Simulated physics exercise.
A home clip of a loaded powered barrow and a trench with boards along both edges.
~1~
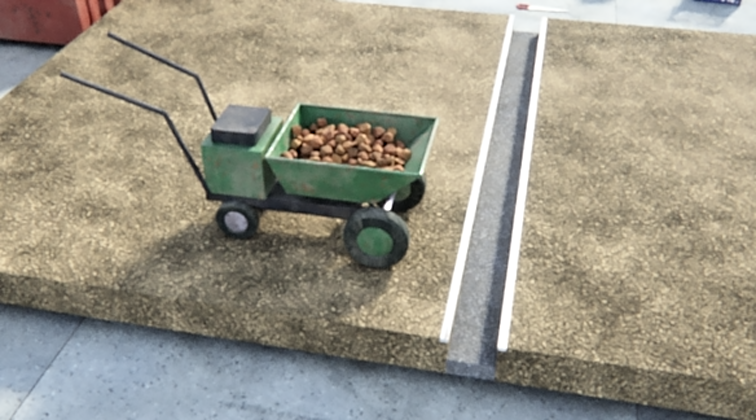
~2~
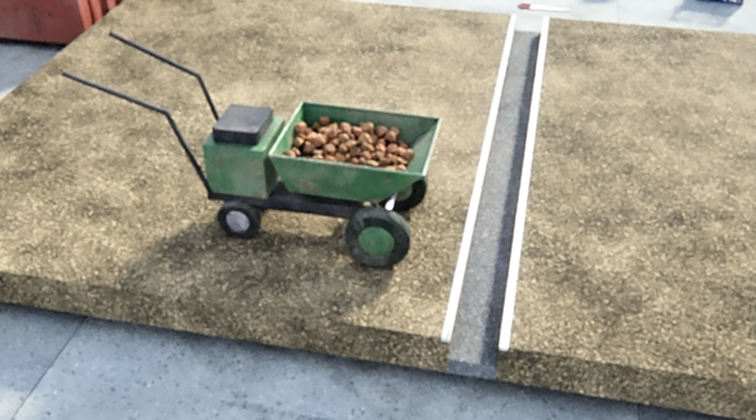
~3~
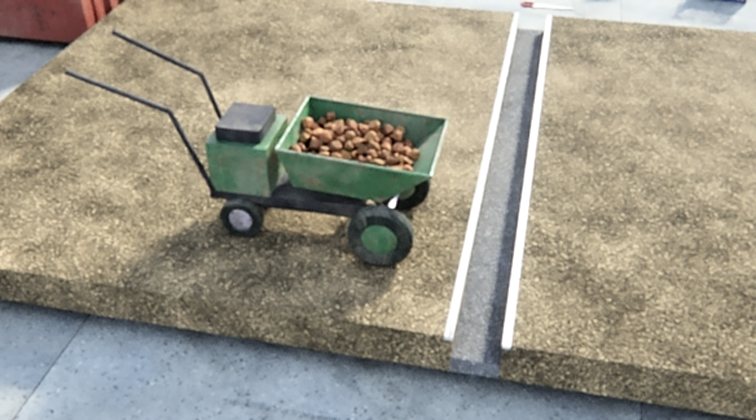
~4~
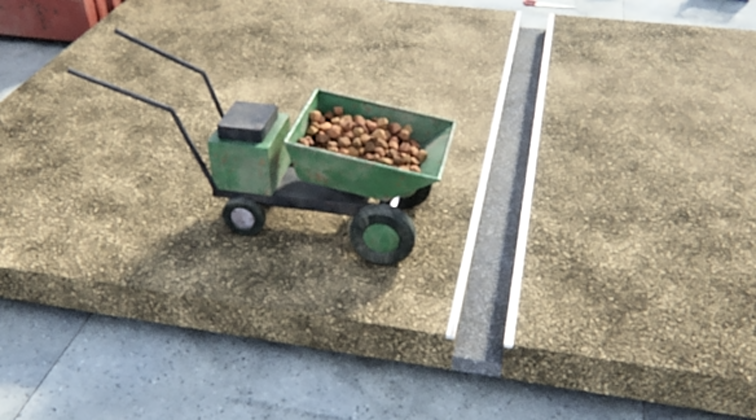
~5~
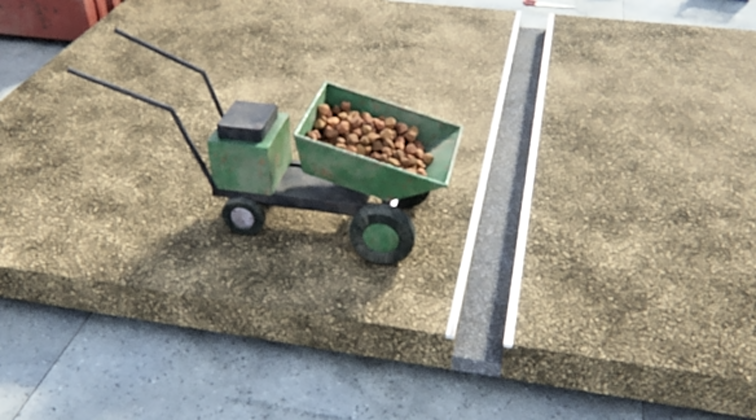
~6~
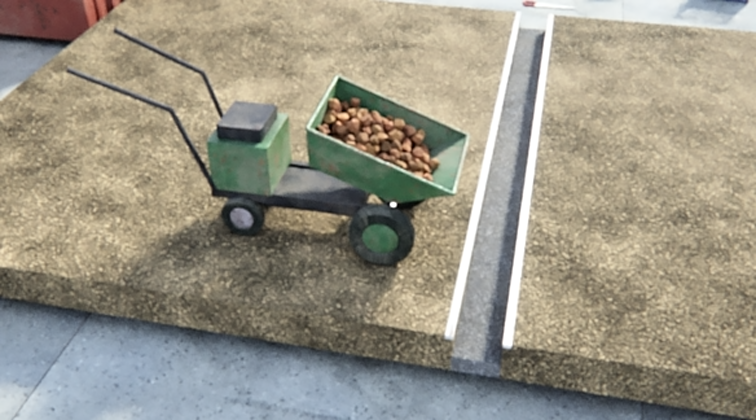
At the start, a green powered barrow loaded with brown clods stands left of a narrow trench edged with pale boards, its skip level. The barrow shifts very slightly right as the skip begins tilting toward the trench, then the skip tips more steeply, its rear raised, with the clods still inside.
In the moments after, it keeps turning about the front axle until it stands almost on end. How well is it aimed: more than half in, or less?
In the trench: More than half.
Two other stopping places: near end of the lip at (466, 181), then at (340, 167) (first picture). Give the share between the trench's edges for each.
The first gives 0 %, the second 30 %.
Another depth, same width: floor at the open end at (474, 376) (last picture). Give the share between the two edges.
Roughly 90 in a hundred.
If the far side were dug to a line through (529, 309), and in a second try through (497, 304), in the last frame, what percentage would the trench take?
In turn 90 and 40 in a hundred.
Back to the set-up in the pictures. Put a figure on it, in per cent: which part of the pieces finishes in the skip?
Close to 10 per cent.
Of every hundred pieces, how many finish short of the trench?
Roughly 0 in a hundred.
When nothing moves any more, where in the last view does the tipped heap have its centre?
Close to (499, 255).
Shortly afterwards, skip tipped steeply; the whole lot in the skip.
Next, skip tipped right over; near two thirds in the skip; near a third in or heaped over the trench; only a few beyond it.
Some moments later, skip tipped right over; a little in the skip; near two thirds in or heaped over the trench; near a quarter beyond it.
In the end, skip tipped right over; a little in the skip; the bulk in or heaped over the trench; near a quarter beyond it.
